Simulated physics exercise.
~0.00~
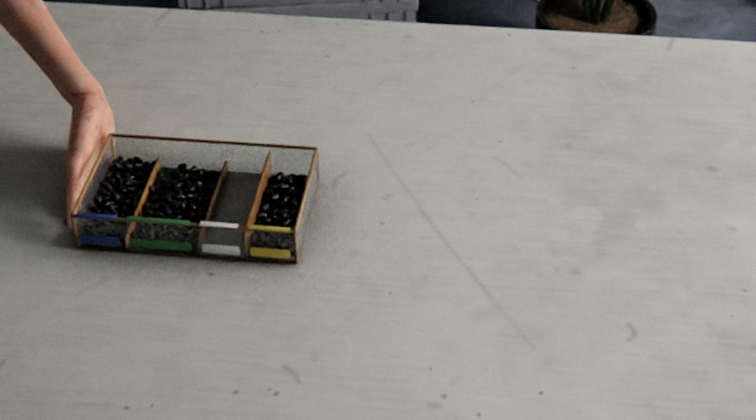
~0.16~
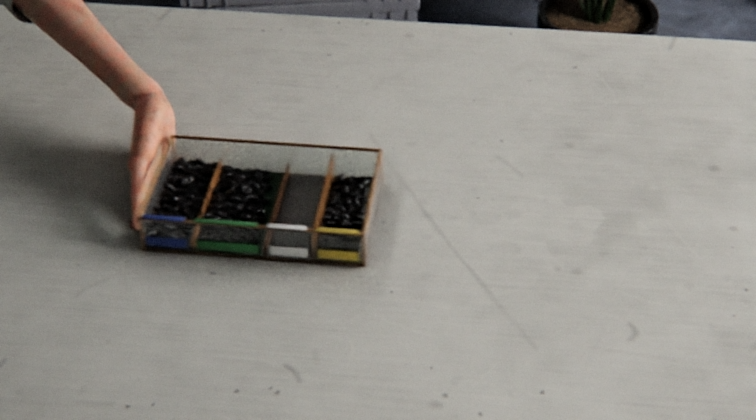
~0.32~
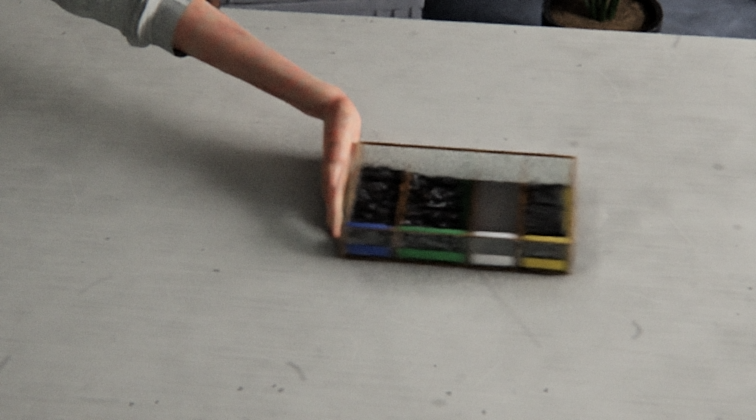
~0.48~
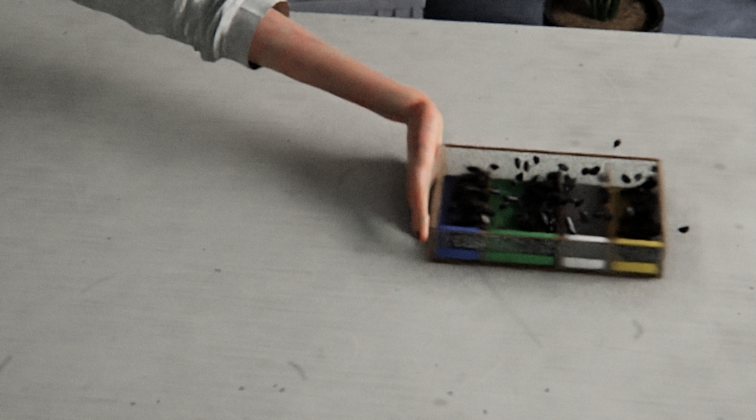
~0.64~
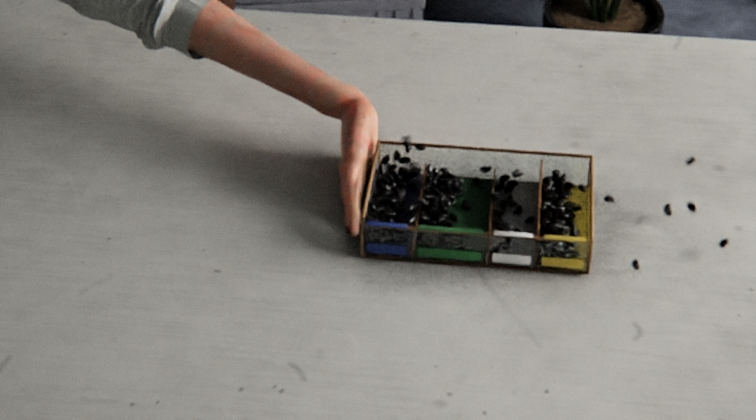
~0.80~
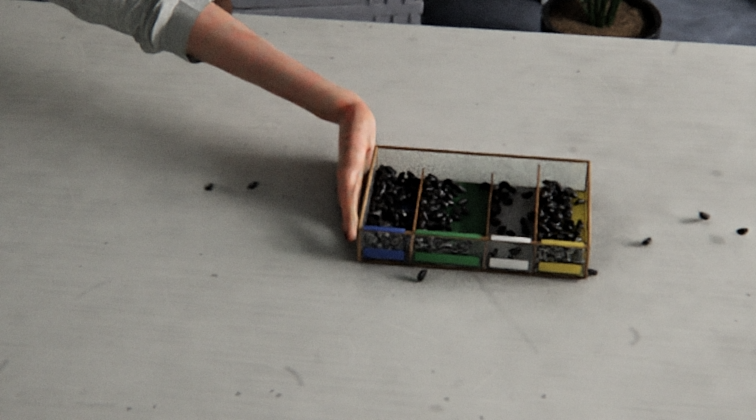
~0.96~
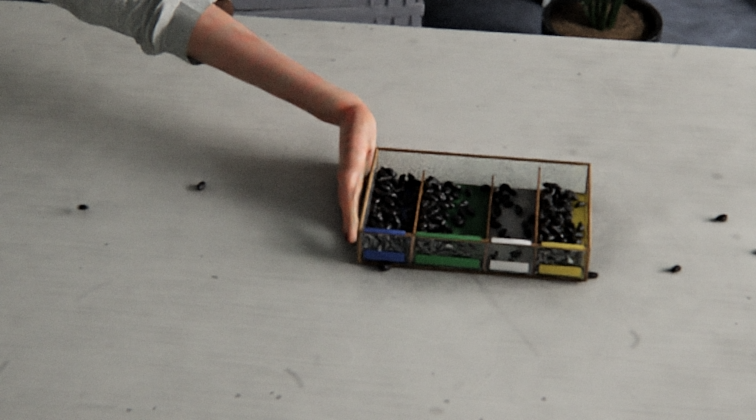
A pale, scuffed tabletop is seen from above at an angle, with a potted plant beyond its far edge and a slightly swaying view. At the left, a hand holds the end of a clear-sided tray whose four compartments are marked blue, green, white and yellow, all but the white one filled with black beans. The hand pushes the tray quickly to the right, then it slows and the beans leap up. The tray moves back a little to the left and stops as beans scatter. It ends still, with some beans in the white compartment and several strewn on the table.
